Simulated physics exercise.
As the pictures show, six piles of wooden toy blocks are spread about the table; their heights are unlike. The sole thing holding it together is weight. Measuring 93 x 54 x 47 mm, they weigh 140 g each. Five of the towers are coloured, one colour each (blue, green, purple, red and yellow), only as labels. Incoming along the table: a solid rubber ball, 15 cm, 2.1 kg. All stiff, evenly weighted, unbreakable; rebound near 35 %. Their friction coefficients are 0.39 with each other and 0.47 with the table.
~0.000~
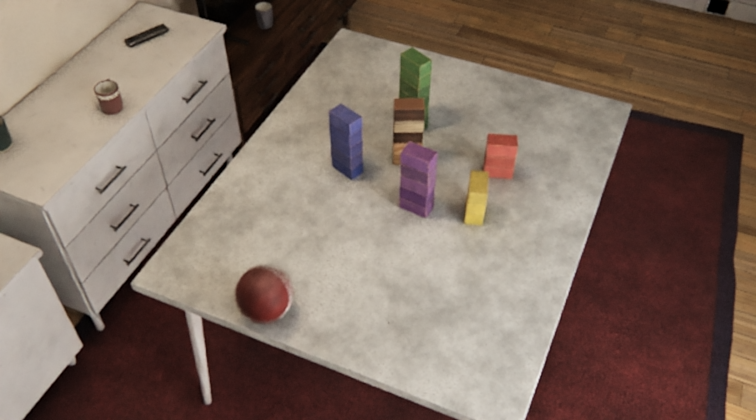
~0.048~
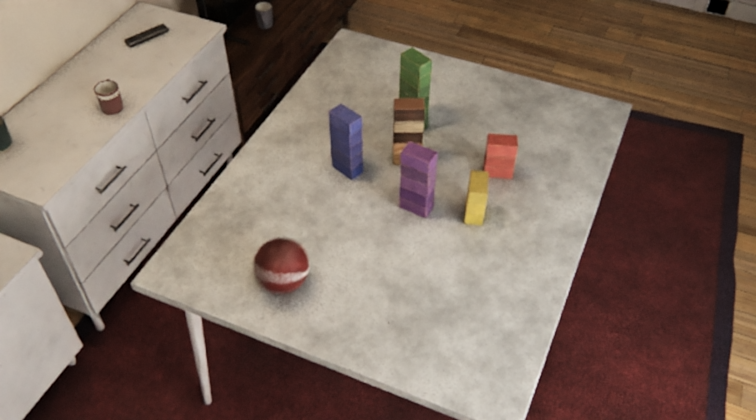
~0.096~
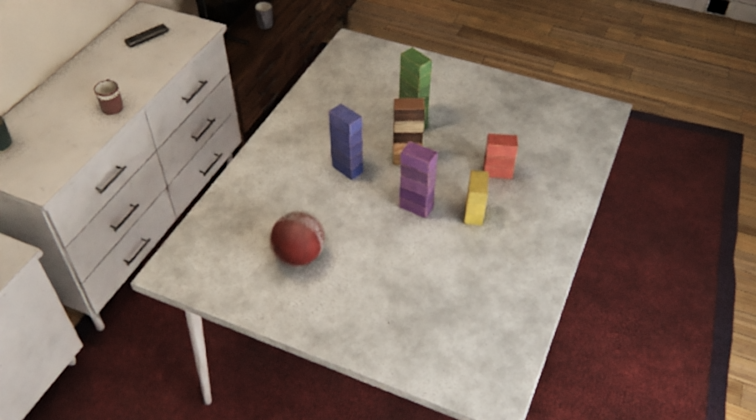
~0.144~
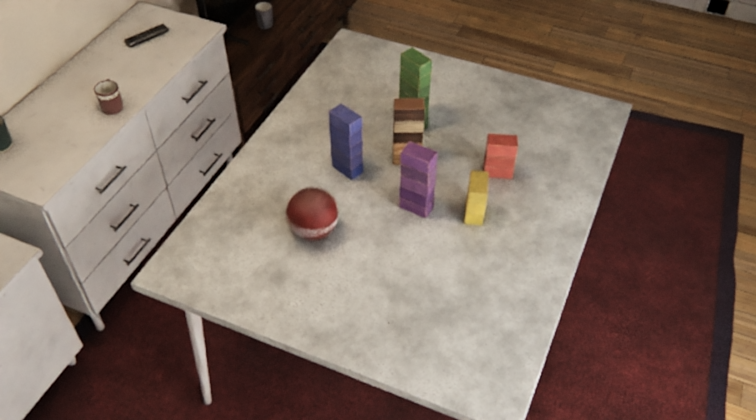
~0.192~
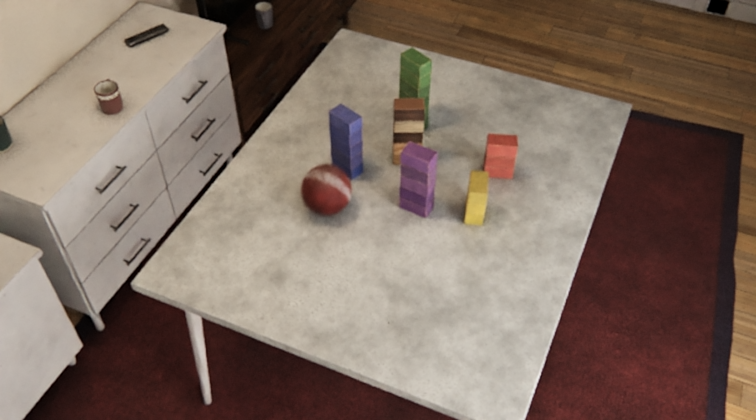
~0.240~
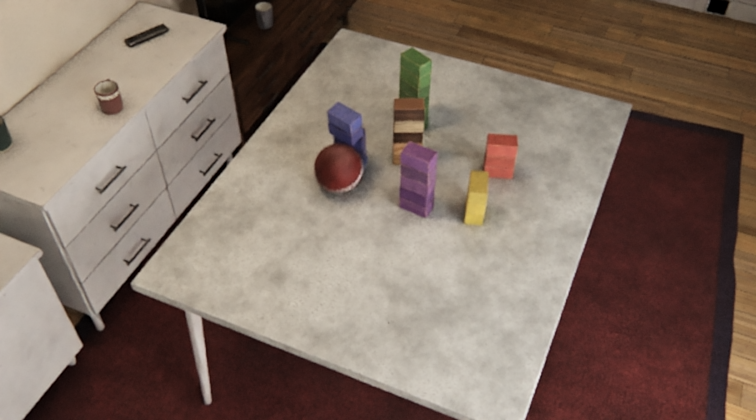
A red ball rolling across a grey table past a purple block tower and bumping into the blue tower, jostling its blocks.
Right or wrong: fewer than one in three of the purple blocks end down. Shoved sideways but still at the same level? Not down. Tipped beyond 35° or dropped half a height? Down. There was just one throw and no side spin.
Right.
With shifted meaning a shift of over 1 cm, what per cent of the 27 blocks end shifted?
That comes to 40 in a hundred.
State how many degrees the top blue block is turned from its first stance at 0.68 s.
It sits at about 100 degrees.
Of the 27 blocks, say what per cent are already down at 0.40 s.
20 per cent by then.
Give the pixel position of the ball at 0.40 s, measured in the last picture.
It should be about (366, 123) in pixels.
By 0.40 s, ball still moving; none of the 5 purple blocks down (5 of 27 in all colours); top purple block unmoved; top blue block on its side.
When it is over (1.3 s), ball rolling away; none of the 5 purple blocks down (5 of 27 in all colours); top purple block unmoved; top blue block on its side. That is 0 per cent. In pixels of the last frame, middles, top purple block near (419, 157), top blue block near (341, 172).
